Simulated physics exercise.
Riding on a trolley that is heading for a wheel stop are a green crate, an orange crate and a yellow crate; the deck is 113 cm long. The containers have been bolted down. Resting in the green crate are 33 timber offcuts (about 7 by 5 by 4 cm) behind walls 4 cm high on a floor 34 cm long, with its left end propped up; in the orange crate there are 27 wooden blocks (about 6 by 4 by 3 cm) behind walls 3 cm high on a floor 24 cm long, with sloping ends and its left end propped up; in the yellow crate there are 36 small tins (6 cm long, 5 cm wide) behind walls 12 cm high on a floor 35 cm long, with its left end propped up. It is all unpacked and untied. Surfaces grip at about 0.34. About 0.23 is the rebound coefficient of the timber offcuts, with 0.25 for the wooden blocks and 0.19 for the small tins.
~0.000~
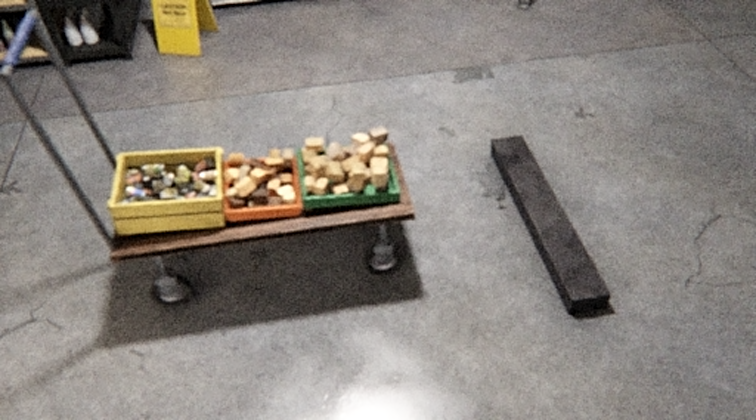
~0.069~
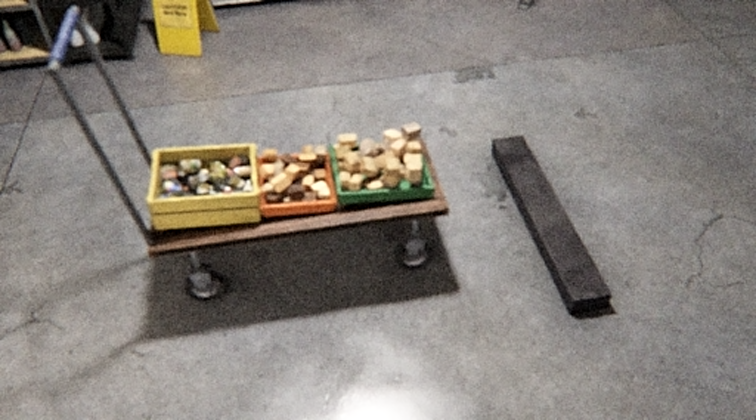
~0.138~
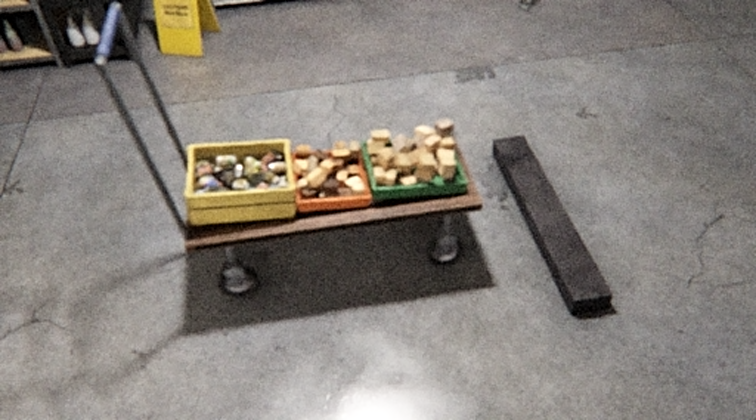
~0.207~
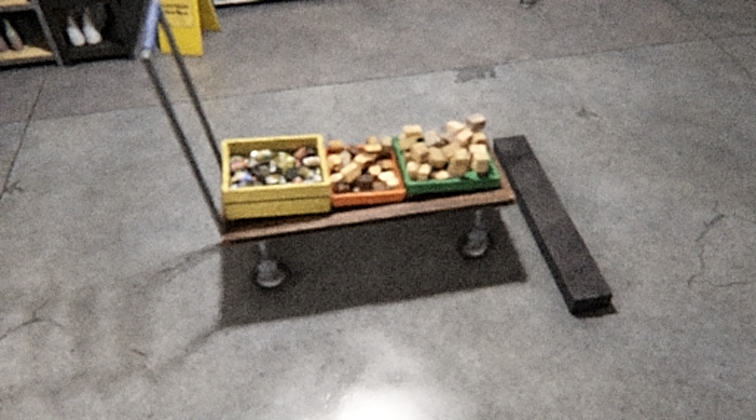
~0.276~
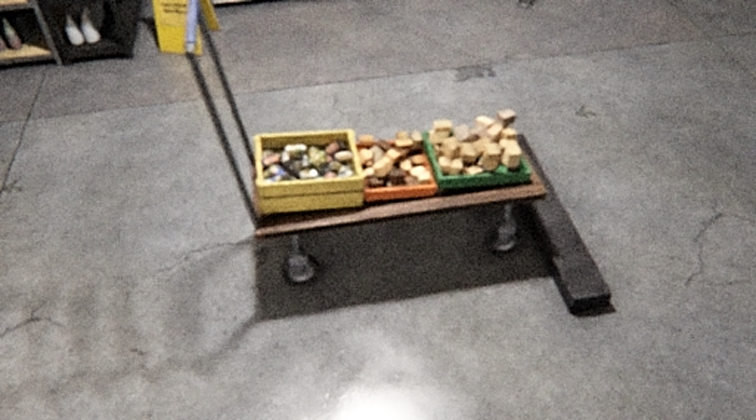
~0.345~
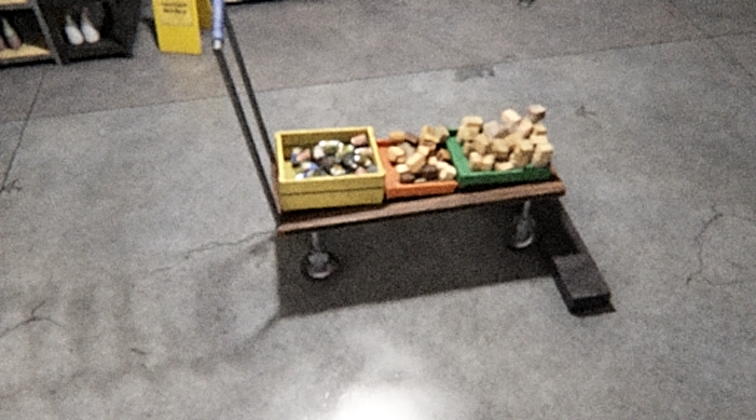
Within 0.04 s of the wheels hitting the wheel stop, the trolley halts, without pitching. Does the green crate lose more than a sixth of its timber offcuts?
Yes.
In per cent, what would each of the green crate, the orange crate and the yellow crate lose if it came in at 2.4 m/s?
Then the green crate sheds 50 per cent of its load, the orange crate 20 per cent, and the yellow crate 10 per cent.
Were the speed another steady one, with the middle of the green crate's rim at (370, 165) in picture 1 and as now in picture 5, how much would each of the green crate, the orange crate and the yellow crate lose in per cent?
Result - green crate: 40 per cent; orange crate: 20 per cent; yellow crate: 0 per cent.
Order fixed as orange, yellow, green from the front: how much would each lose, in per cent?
Then green crate 10, orange crate 30, yellow crate 0 per cent.
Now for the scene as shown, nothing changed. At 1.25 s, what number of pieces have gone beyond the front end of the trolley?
About 10.
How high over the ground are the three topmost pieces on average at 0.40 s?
Close to 56 cm up.
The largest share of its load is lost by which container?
That would be the green crate.
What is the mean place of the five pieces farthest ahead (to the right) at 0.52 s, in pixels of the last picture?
Centre: About (603, 158) px.
After 0.40 s, green crate 26 in, 7 out, orange crate 26 in, 1 out and yellow crate 36 in, 0 out.
After 0.52 s, green crate 22 in, 11 out, orange crate 23 in, 4 out and yellow crate 35 in, 1 out.
After 0.75 s, green crate 22 in, 11 out, orange crate 22 in, 5 out and yellow crate 34 in, 2 out.
Outcome (at 1.25 s), green crate 21 in, 12 out, orange crate 22 in, 5 out and yellow crate 34 in, 2 out. Asked share, 12 of 33, 36 per cent.
